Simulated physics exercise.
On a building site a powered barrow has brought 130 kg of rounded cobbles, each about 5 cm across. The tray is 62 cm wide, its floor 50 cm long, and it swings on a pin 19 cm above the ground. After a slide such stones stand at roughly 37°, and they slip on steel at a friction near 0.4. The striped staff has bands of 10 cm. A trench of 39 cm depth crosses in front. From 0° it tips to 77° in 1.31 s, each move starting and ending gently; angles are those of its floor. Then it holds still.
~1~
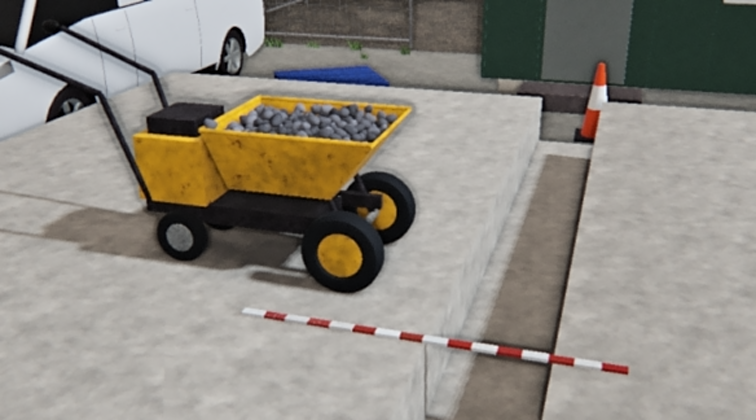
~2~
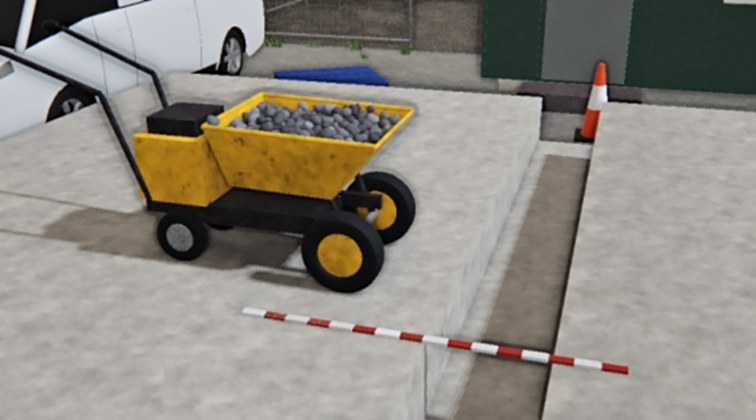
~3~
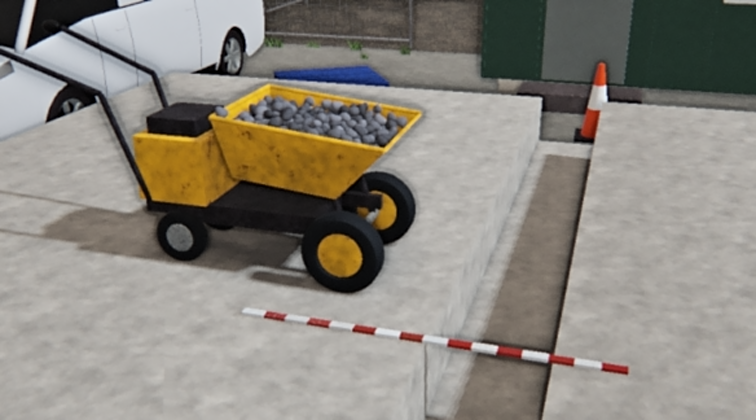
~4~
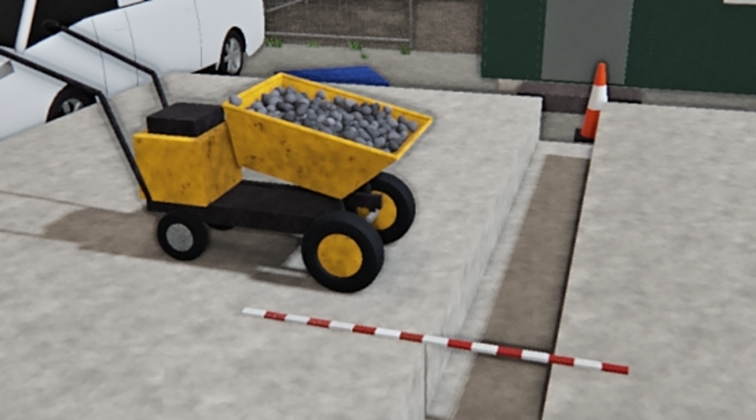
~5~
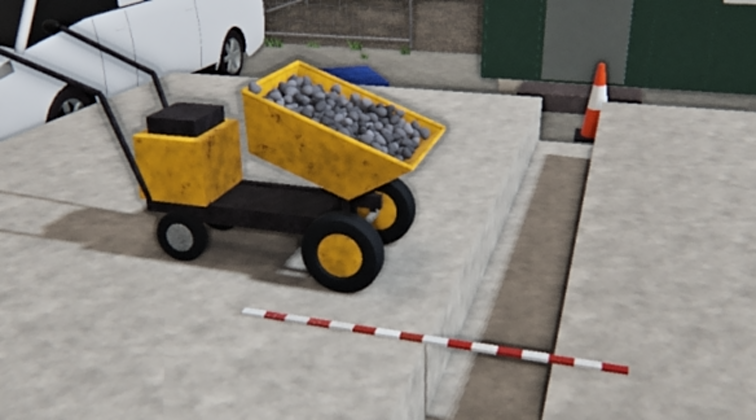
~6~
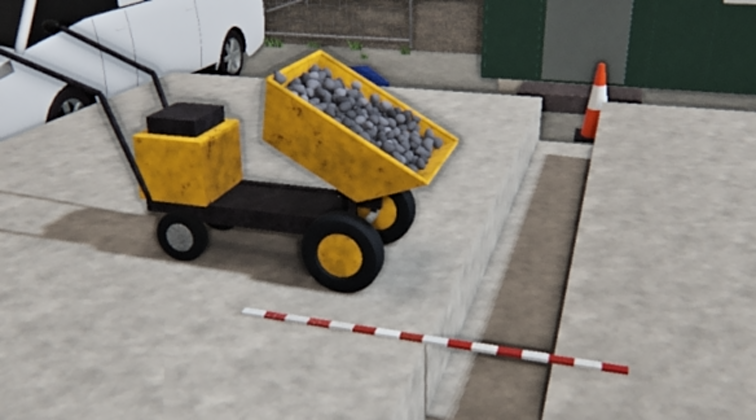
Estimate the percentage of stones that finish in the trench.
Close to 100 in a hundred.
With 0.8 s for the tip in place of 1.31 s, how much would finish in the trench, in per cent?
In that case some 100 per cent.
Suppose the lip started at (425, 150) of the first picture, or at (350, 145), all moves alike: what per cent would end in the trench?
First some 60, then 100 per cent.
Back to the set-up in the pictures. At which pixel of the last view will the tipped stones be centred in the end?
Near (522, 346).
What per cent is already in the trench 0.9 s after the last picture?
About 60 per cent by then.
Then, 0.4 s after the last picture the floor is at 65°, 99 % in the tray, 1 % in the trench; the foremost stones are at (491, 248).
Then, 0.9 s after the last picture the floor is at 77°, 40 % in the tray, 60 % in the trench; the foremost stones are at (555, 355).
Then, 1.2 s after the last picture the floor is at 77°, 10 % in the tray, 90 % in the trench; the foremost stones are at (570, 346).
Then, 3.2 s after the last picture the floor is at 77°, 0 % in the tray, 100 % in the trench; the foremost stones are at (580, 356).
